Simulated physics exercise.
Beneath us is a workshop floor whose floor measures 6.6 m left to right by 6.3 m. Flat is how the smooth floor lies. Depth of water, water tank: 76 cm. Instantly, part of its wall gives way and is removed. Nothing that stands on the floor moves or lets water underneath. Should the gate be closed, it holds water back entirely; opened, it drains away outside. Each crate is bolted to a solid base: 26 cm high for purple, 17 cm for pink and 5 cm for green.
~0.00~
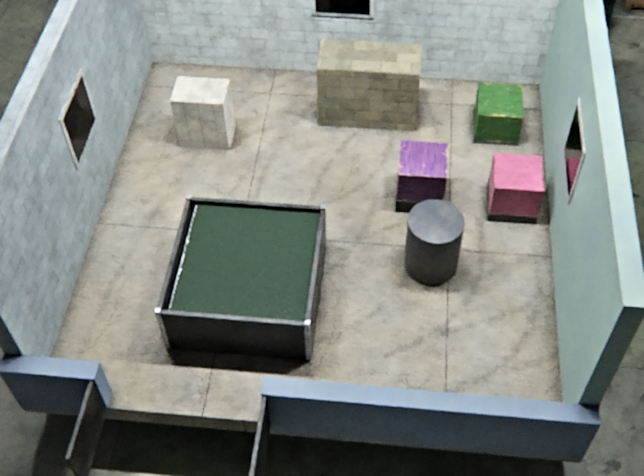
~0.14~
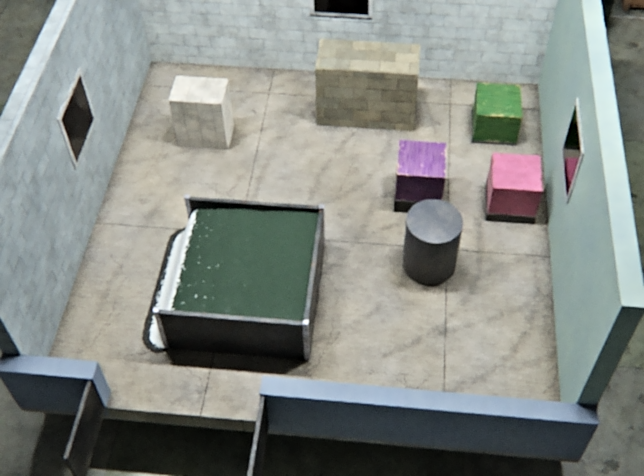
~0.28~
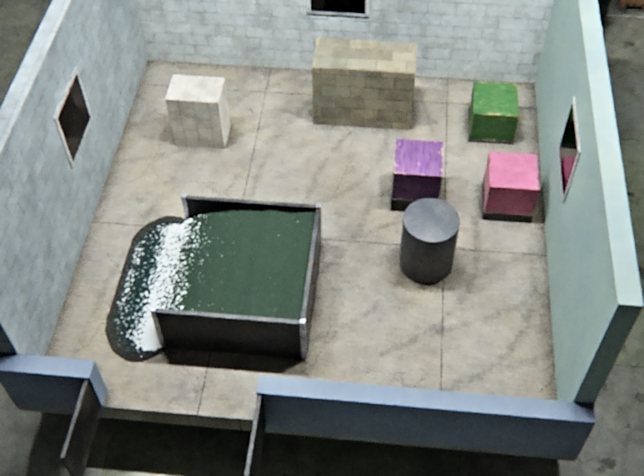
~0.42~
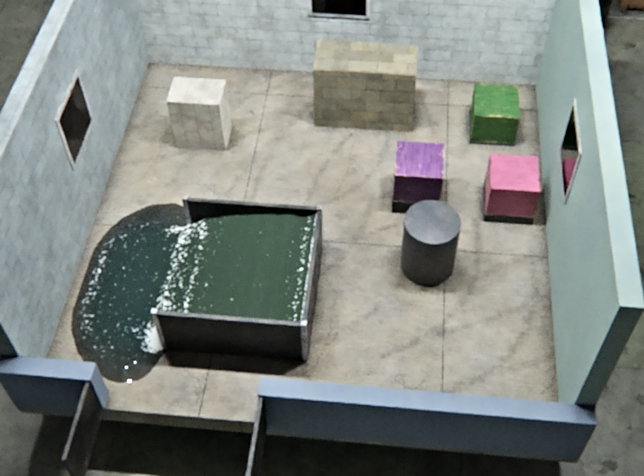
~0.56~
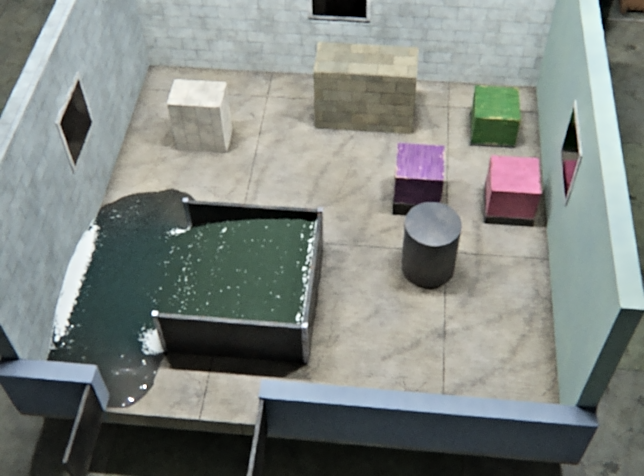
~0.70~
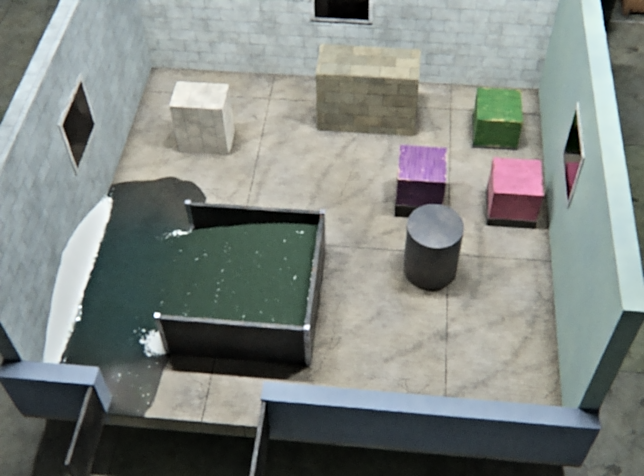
Workshop floor with coloured blocks and a dark cylinder, green water pouring from a tank's open left side and spreading to the left wall.
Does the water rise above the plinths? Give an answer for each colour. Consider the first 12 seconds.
The purple crate stays dry; the pink crate stays dry; the green crate gets wet.
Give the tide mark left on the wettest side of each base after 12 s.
Measured in centimetres, that comes to purple 12, pink 12 and green 12.
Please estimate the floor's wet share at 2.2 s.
About 30 per cent.
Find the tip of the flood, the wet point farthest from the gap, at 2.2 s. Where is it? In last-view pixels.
Location: Approx. (151, 73) in the last view.
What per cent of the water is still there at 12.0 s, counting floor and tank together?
That would be close to 80 per cent.
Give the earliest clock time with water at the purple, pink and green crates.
Purple: 3.4 s, pink: 5.0 s, green: 4.0 s.
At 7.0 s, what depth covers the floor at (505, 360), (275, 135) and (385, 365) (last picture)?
Roughly 4, 5, 2 cm.
After 1.4 s water covers 20 % of the floor and is deepest (60 cm) near (41, 389); purple plinth not reached, pink plinth not reached, green plinth not reached.
After 2.2 s water covers 30 % of the floor and is deepest (44 cm) near (41, 389); purple plinth not reached, pink plinth not reached, green plinth not reached.
After 3.5 s water covers 60 % of the floor and is deepest (27 cm) near (181, 75); purple plinth reached, pink plinth not reached, green plinth not reached.
After 7.0 s water covers 95 % of the floor and is deepest (14 cm) near (522, 102); purple plinth reached, pink plinth reached, green plinth reached.
After 12.0 s water covers 100 % of the floor and is deepest (8 cm) near (527, 191); highest at the purple plinth 12 cm, highest at the pink plinth 12 cm, highest at the green plinth 12 cm.
